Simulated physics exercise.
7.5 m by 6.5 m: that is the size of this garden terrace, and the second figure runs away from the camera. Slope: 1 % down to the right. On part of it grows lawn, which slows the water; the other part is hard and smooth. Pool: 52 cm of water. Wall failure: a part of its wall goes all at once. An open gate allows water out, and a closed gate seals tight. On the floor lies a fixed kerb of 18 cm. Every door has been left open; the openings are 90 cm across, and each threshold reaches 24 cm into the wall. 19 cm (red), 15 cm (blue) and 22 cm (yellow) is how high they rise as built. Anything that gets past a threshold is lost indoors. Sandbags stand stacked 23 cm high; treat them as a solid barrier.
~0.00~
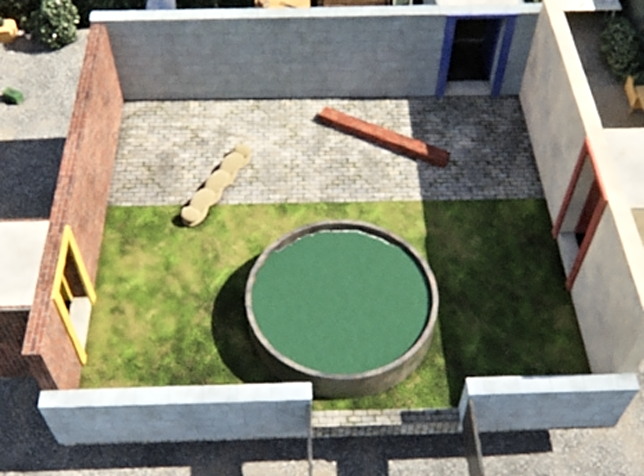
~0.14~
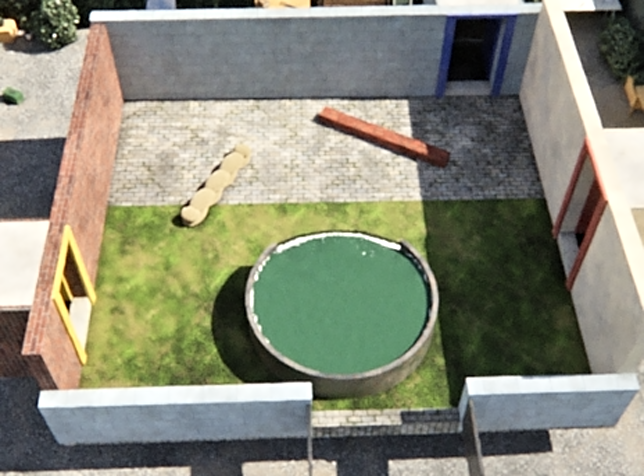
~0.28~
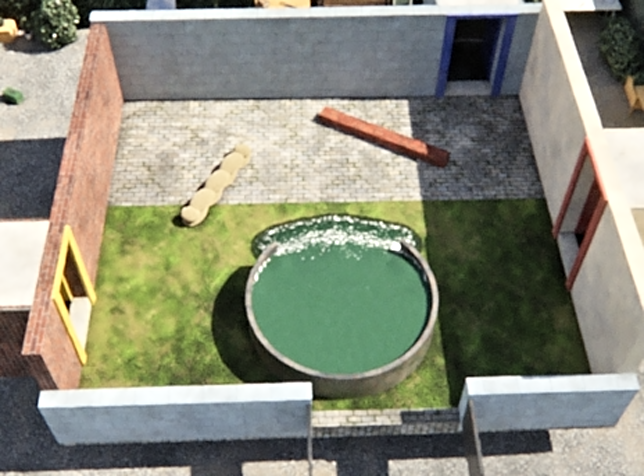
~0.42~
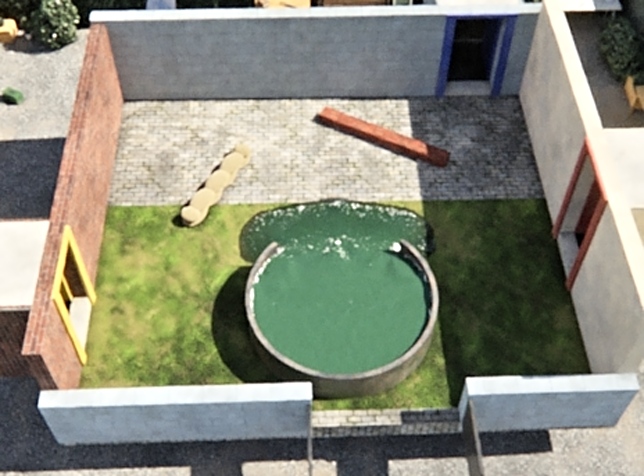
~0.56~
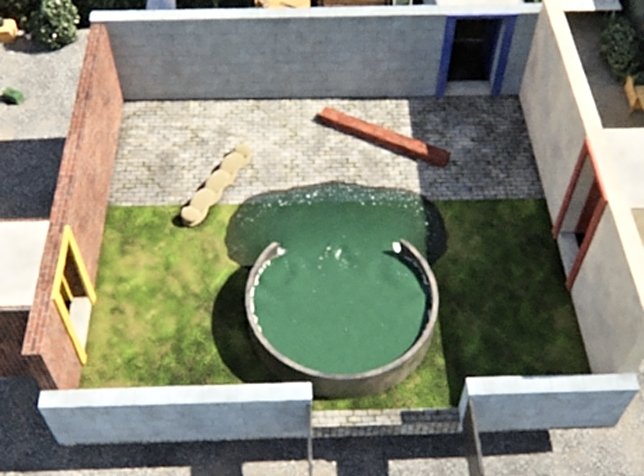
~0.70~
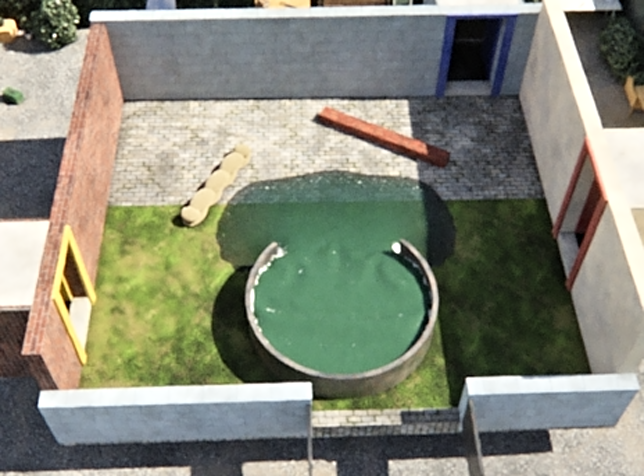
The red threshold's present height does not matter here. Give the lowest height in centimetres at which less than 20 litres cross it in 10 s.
About 6 cm.
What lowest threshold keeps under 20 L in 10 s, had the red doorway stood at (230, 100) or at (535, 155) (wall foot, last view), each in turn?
In turn: Roughly 13.0 cm, roughly 10.0 cm.
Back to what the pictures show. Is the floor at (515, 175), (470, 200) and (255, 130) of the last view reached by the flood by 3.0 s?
Point by point, the first is awash, the second awash and the third awash.
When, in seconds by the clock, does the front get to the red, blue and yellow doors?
Red at 3.8 s, blue at 3.6 s, yellow at 6.5 s.
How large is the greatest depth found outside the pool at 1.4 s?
I'd estimate roughly 24 cm.
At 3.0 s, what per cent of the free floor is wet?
Near 50 per cent is wet.
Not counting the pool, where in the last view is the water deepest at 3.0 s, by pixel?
(287, 98).
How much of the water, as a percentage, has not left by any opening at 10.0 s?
Some 100 %.
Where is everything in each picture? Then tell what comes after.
In the first picture, still water, 52 cm deep, in the pool at (342, 297); the red door at (577, 222) is dry.
In the second picture, the gap is on the far side, the front 0.3 m out at a hidden place; the back of the pool holds 52 cm.
In the third picture, the gap is on the far side, the front 0.7 m out at (408, 230); the back of the pool holds 52 cm.
In the fourth picture, the gap is on the far side, the front 1.0 m out at (410, 213); the back of the pool holds 52 cm.
In the fifth picture, the gap is on the far side, the front 1.4 m out at (418, 197); the back of the pool holds 52 cm.
In the sixth picture, the gap is on the far side, the front 1.7 m out at (416, 184); the back of the pool holds 52 cm; the red door at (577, 222), 3.7 m from the gap, is still 1.9 m from the nearest water.
After 1.4 s water covers 25 % of the floor, deepest (24 cm) near (333, 240); it has not reached the red door.
After 3.0 s water covers 50 % of the floor, deepest (30 cm) near (287, 98); it has not reached the red door.
After 10.0 s water covers 95 % of the floor, deepest (10 cm) near (580, 403); 8 cm at the red door, 0 litres in over its 19 cm threshold.
At the red door as built, the water arrived by 3.9 s and peaked near 10 cm at 7.0 s.
Run again over the same 10 s with other heights there, 36 litres in over 4.5 cm, 10 litres over 7 cm. The limit of 20 litres is kept from about 6 cm up.
